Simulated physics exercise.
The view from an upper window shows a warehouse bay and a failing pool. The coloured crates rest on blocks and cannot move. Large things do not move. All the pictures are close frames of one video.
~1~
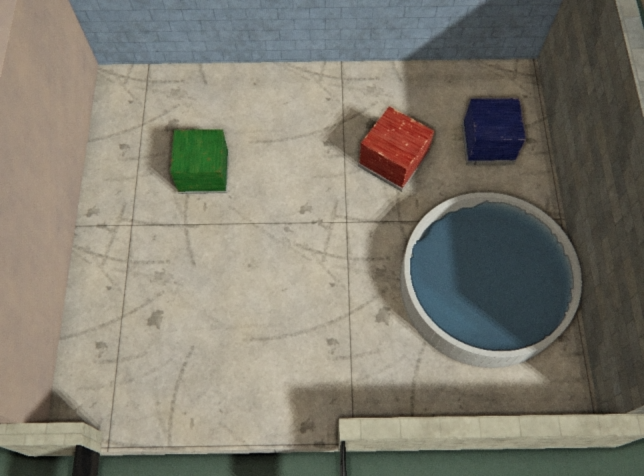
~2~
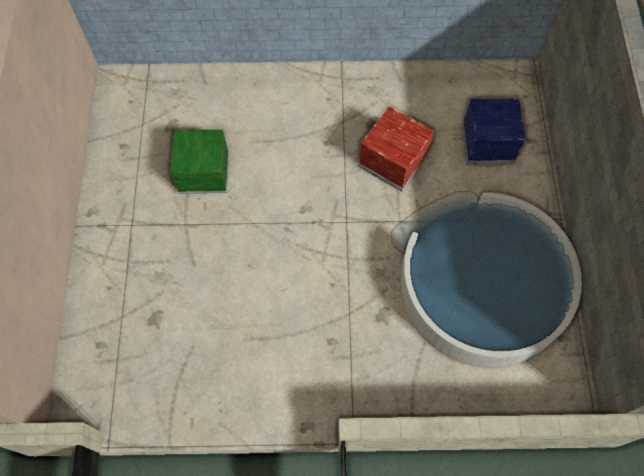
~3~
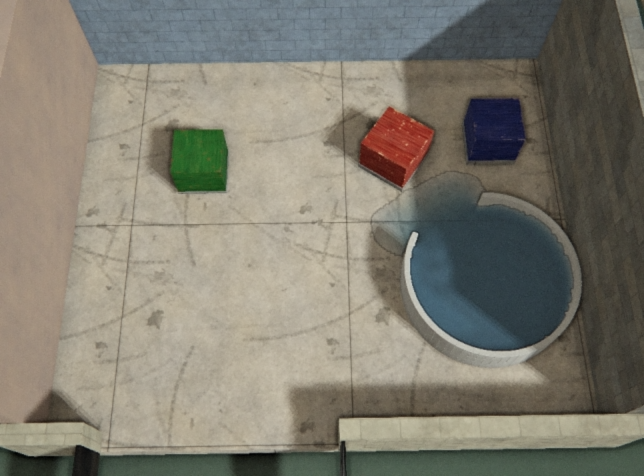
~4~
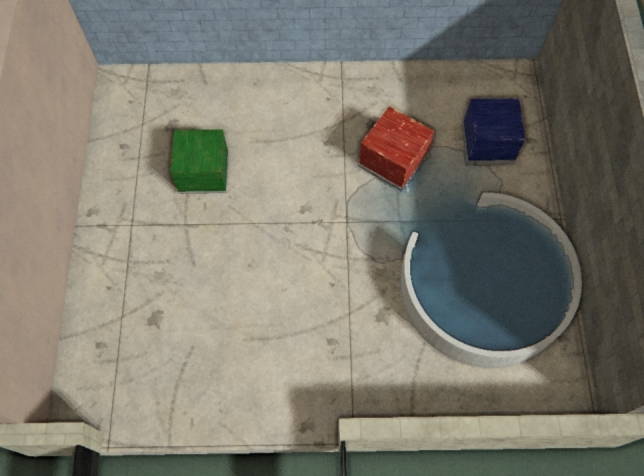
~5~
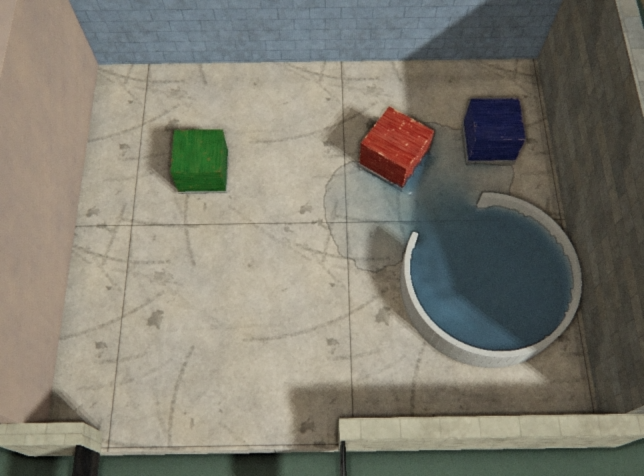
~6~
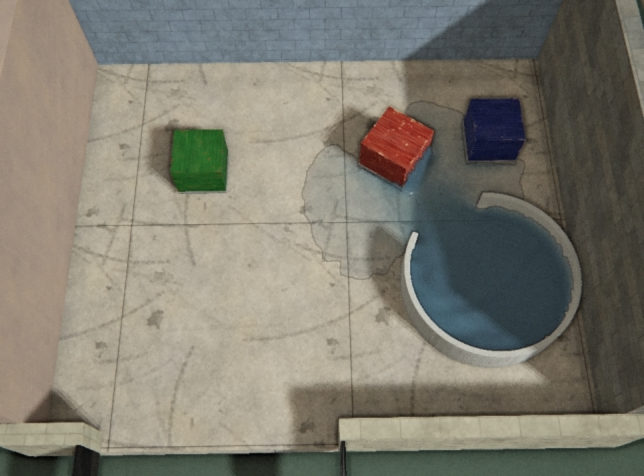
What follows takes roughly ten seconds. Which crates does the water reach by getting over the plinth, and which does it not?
At the end, the red crate is touched by water; the blue crate is touched by water; the green crate is touched by water.
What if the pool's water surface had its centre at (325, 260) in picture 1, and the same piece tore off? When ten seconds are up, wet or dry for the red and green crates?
Then: The red crate keeps dry; the green crate is topped.
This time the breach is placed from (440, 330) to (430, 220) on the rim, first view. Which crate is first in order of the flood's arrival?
My pick is the red one.
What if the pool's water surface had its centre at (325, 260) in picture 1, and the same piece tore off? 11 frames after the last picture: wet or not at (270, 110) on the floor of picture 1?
That spot: Swamped.
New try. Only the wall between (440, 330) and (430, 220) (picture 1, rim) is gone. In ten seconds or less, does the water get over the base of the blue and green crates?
The blue crate is left dry, the green crate is flooded.
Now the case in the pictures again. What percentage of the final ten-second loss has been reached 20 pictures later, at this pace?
Near 0 in a hundred, I reckon.
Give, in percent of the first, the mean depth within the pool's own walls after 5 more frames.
Somewhere near 68 %, give or take.
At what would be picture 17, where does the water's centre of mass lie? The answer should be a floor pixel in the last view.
The balance point is around (432, 220).
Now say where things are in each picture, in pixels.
In the first frame, the round tank at (491, 273) is whole and still.
In the second frame, the front is at a hidden place, out from the gap on the round tank's far side.
In the third frame, water pours out on the round tank's far side and has run to (471, 182).
In the fourth frame, the front is at (355, 202), out from the gap on the round tank's far side.
In the fifth frame, water pours out on the round tank's far side and has run to a hidden place.
In the sixth frame, water pours out on the round tank's far side and has run to (419, 109).
A moment on, water covers 20 % of the floor; the red crate water round its plinth, the blue crate water round its plinth, the green crate not reached.
Next, water covers 35 % of the floor; the red crate water round its plinth, the blue crate water round its plinth, the green crate water round its plinth.
Then, water covers 55 % of the floor; the red crate water round its plinth, the blue crate water round its plinth, the green crate water round its plinth.
Later, water covers 75 % of the floor; the red crate water round its plinth, the blue crate water round its plinth, the green crate water round its plinth.
In the end, water covers 95 % of the floor; the red crate was topped, the blue crate was topped, the green crate was topped.
